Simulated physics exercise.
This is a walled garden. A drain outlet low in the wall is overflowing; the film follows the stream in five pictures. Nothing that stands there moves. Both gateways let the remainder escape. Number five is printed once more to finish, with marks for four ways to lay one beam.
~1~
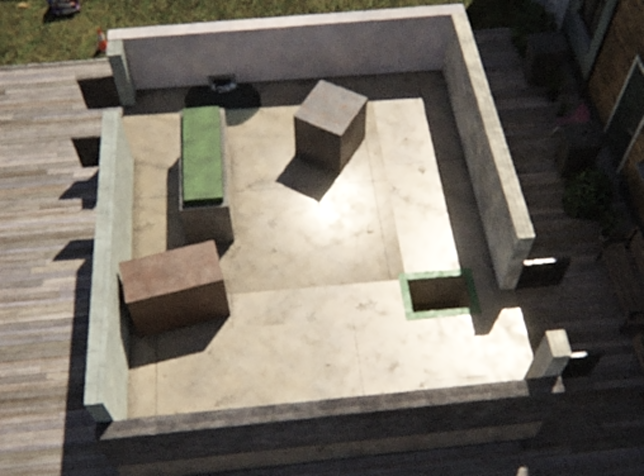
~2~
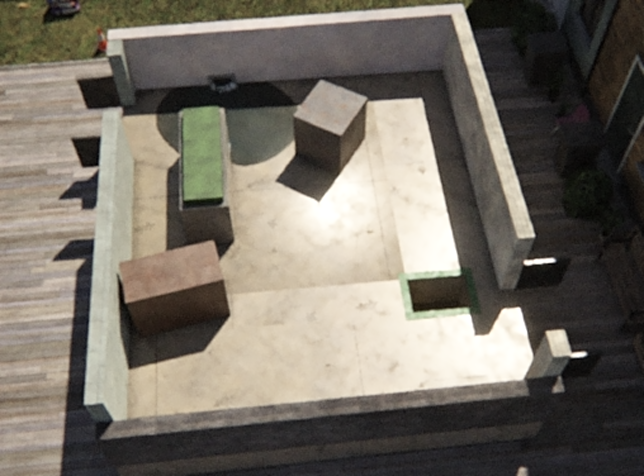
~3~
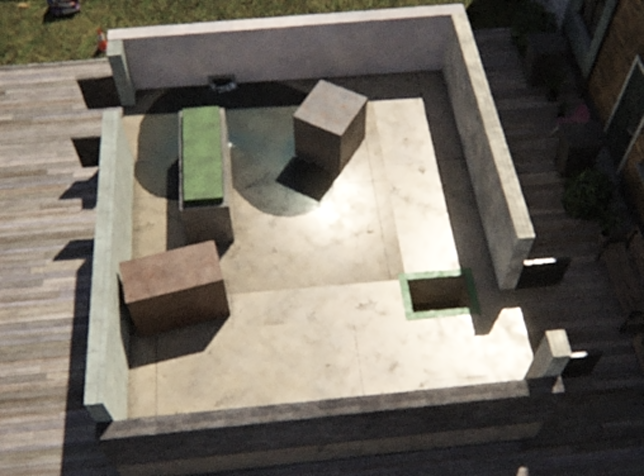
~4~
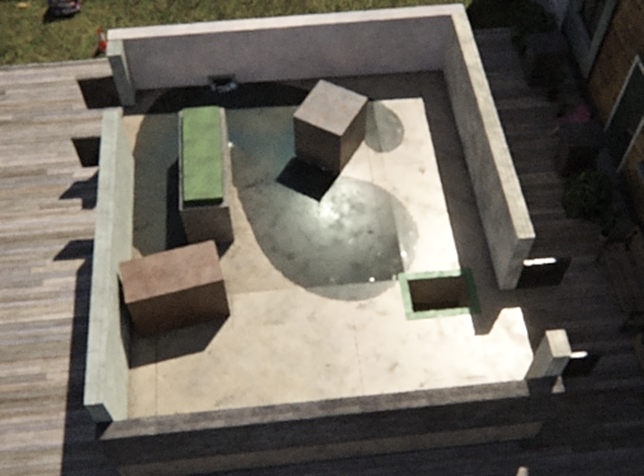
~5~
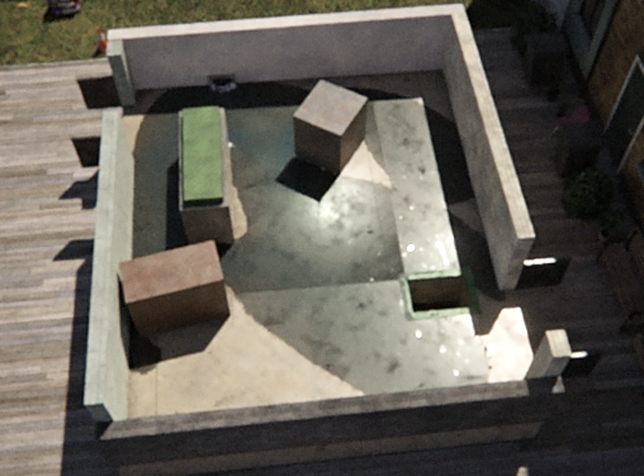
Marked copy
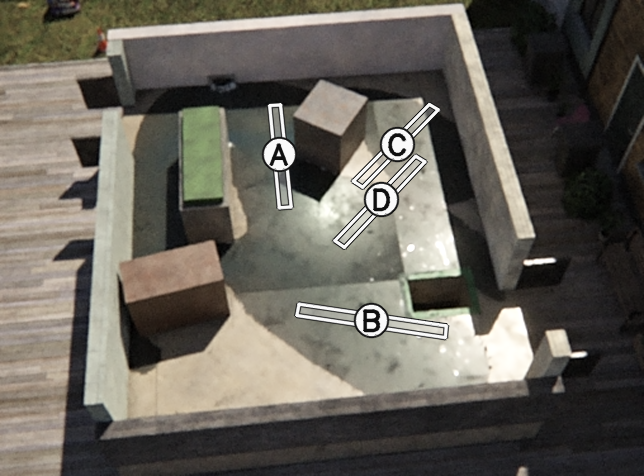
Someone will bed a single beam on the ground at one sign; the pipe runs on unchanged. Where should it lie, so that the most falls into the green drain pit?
Choose B.
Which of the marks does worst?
The answer is A.
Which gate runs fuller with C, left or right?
More leaves on the right.
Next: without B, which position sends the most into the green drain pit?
That is position C.
On the marked copy, A from (285, 207) to (275, 105); B from (297, 309) to (445, 331); C from (358, 184) to (433, 107); D from (339, 244) to (420, 159).
With A, about 15 % of the stream runs into the green drain pit, about 85 % out by the gates.
With B, about 72 % of the stream runs into the green drain pit, about 27 % out by the gates.
With C, about 37 % of the stream runs into the green drain pit, about 63 % out by the gates.
With D, about 20 % of the stream runs into the green drain pit, about 80 % out by the gates.
